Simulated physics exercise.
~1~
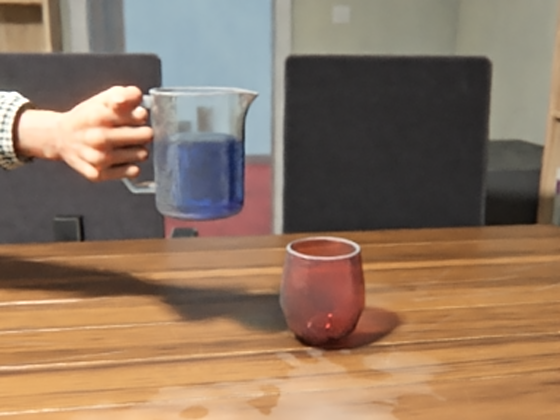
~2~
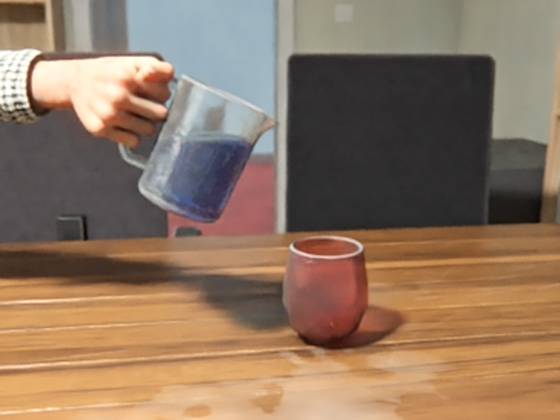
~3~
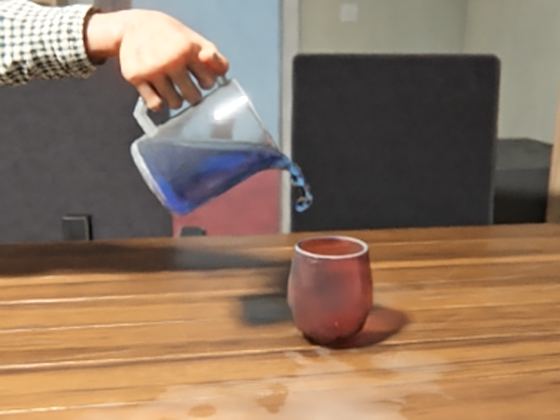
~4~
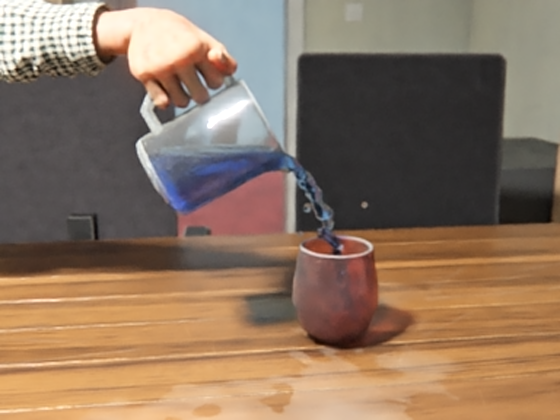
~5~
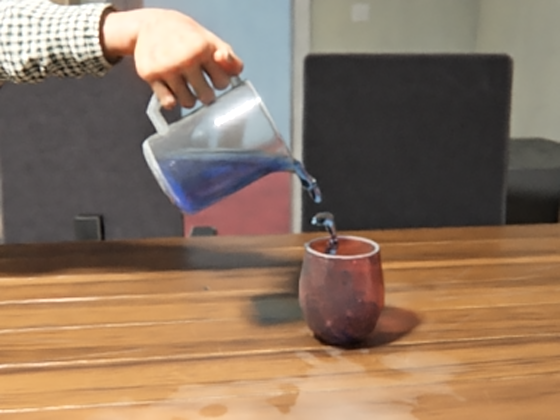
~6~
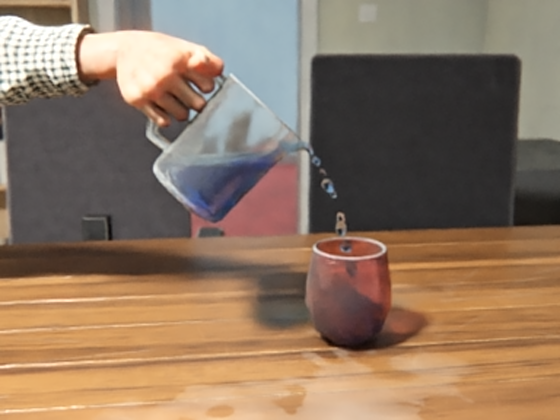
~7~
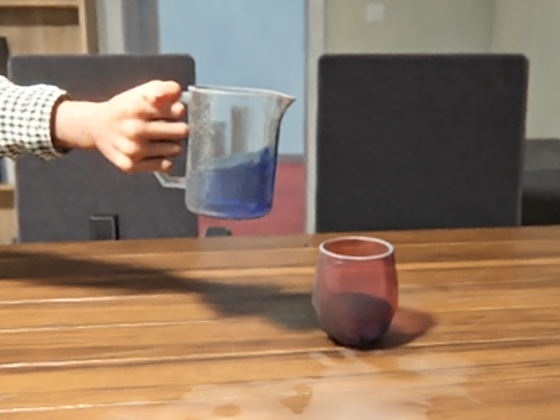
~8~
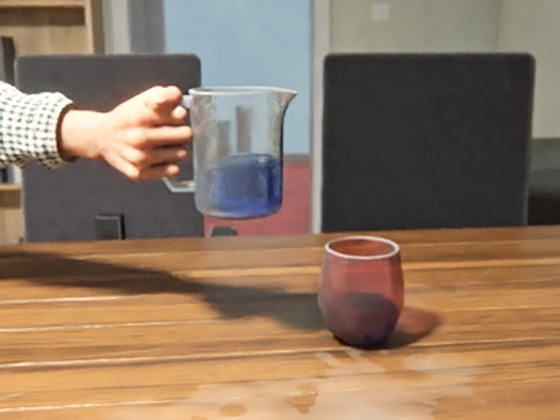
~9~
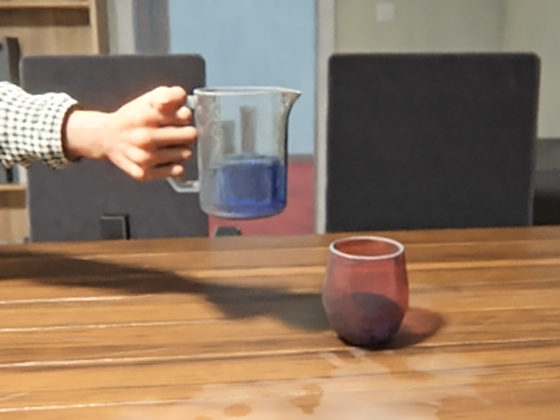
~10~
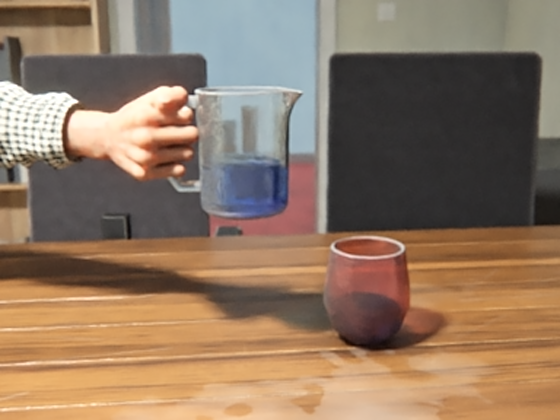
Hand tipping a clear pitcher of blue liquid, pouring some into a red stemless glass, then levelling it, leaving the glass partly filled.
